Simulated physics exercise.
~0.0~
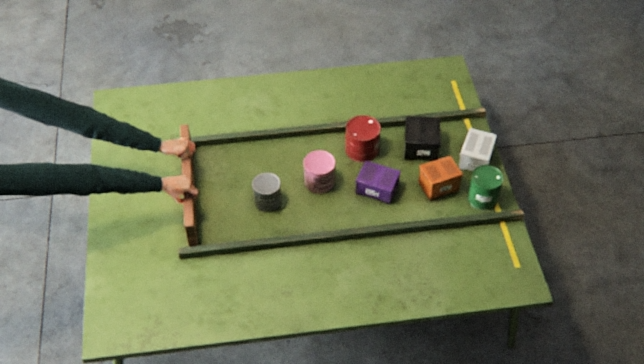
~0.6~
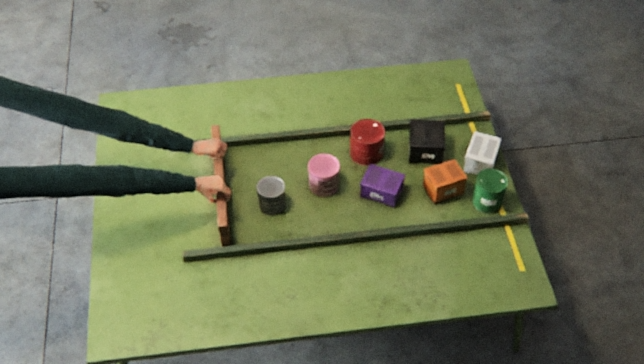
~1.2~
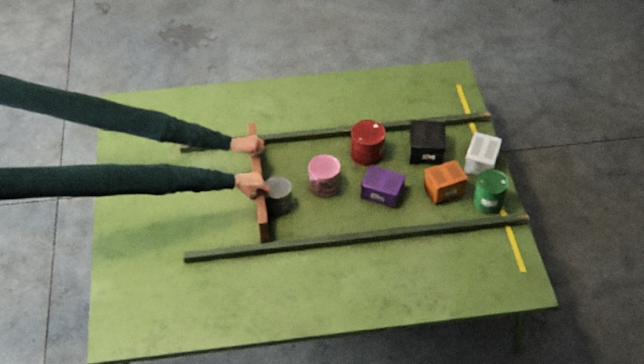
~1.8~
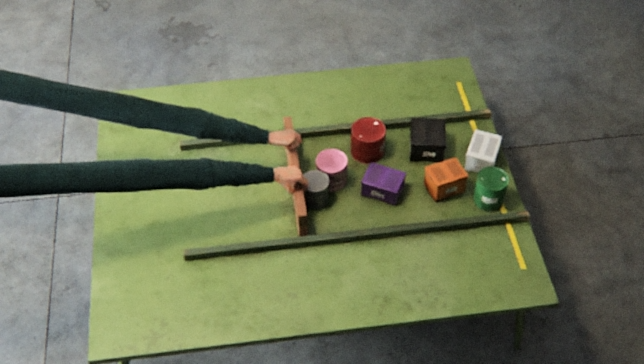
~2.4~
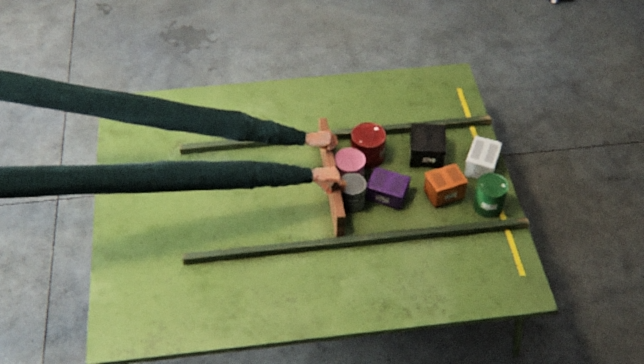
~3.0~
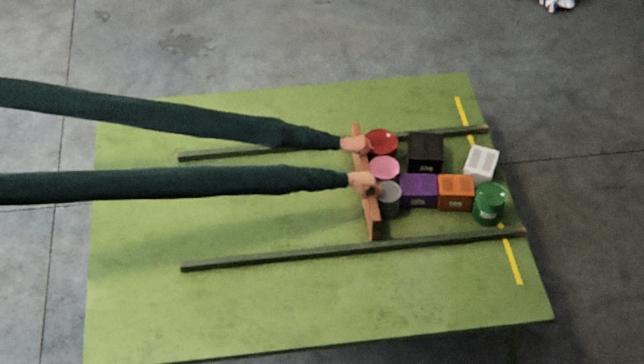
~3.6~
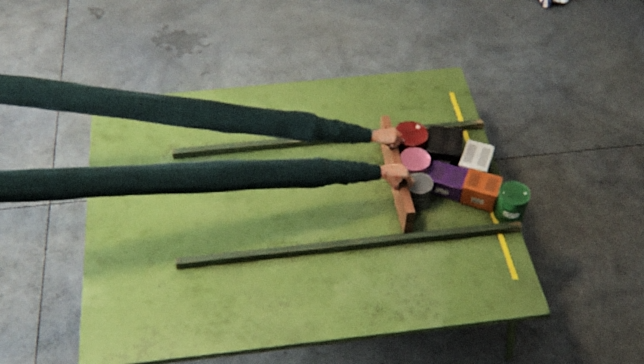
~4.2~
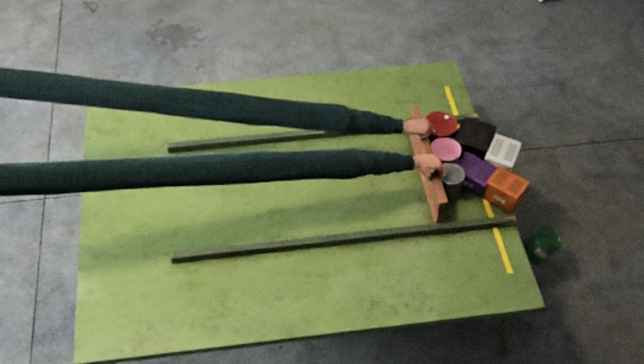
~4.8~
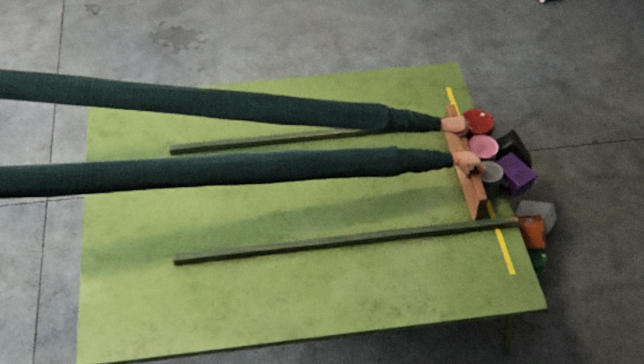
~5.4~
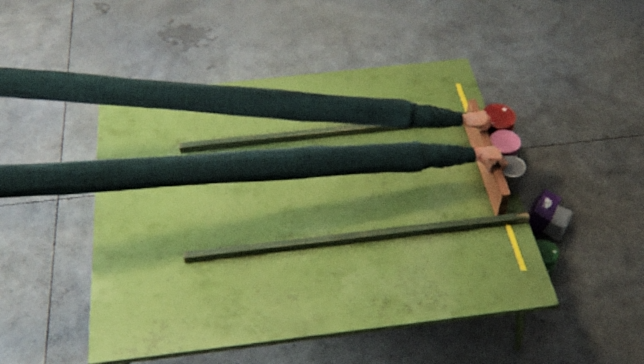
Two green-sleeved arms pushing a wooden plank rightward across a green table, sweeping cans and boxes together until five tumble off the edge.
